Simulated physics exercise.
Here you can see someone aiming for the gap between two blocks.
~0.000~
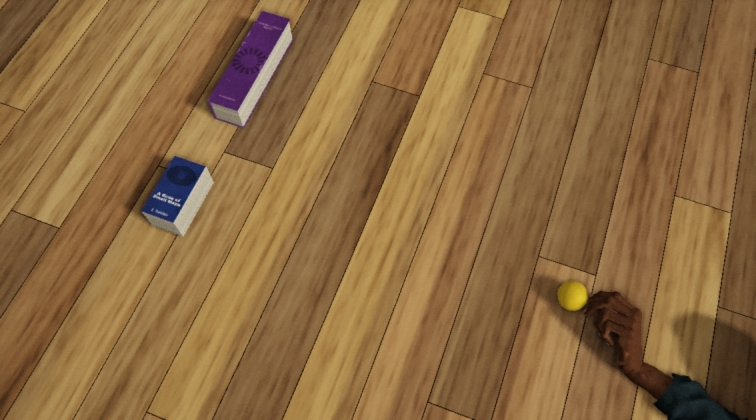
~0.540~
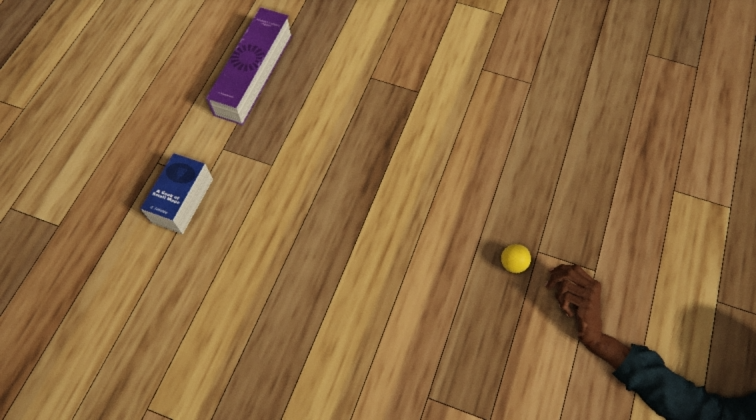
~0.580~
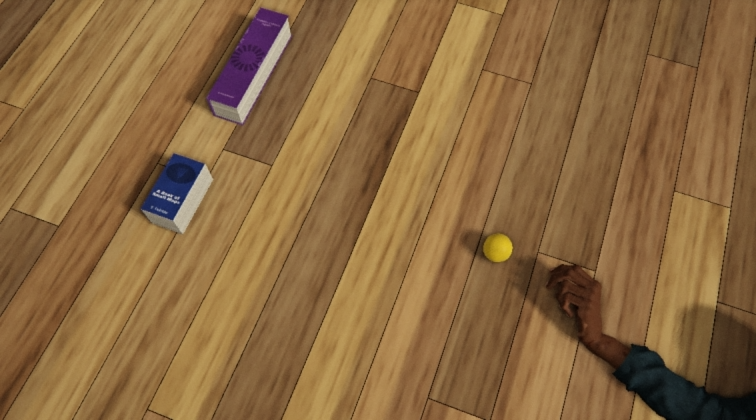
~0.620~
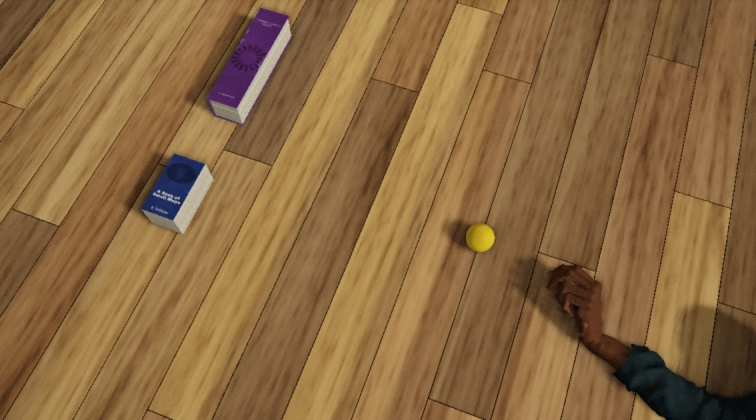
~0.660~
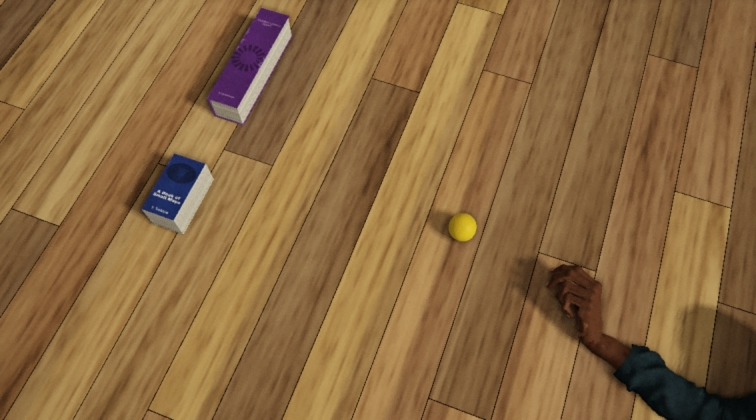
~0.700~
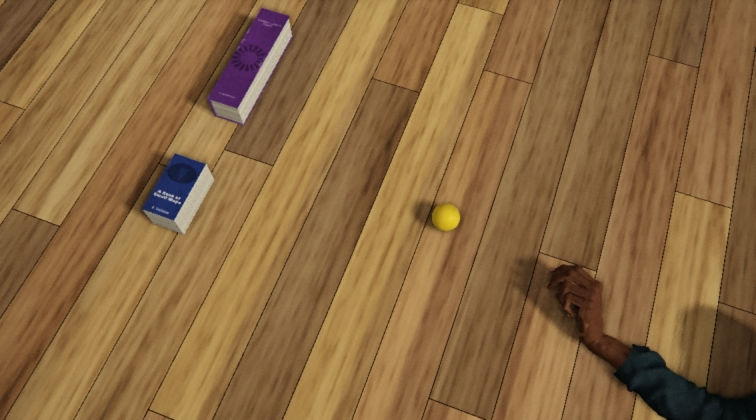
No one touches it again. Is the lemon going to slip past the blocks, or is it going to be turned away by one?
It is held back.
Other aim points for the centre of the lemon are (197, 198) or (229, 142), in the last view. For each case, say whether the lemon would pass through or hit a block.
First try, the lemon is blocked; second try, it clears the gap.
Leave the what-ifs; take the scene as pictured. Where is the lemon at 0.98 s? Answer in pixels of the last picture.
I'd say roughly pixel (333, 151).
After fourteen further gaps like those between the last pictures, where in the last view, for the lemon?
Predicted spot: Roughly (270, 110).
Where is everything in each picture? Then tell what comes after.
Lemon (573, 296) under the hand; purple book (253, 68), in the first picture.
Lemon (516, 258); blue book (178, 193), in the second picture.
Lemon (498, 248); purple book (252, 65), in the third picture.
Lemon (480, 238); blue book (179, 194), in the fourth picture.
Lemon (463, 227); purple book (252, 65), in the fifth picture.
Lemon (446, 217); blue book (179, 194), in the sixth picture.
By 0.98 s, lemon heading on near (333, 151).
By 1.42 s, lemon coming back near (285, 99).
By 1.92 s, lemon coming back near (325, 79).
When it is over (2.3 s), the lemon bounces off.
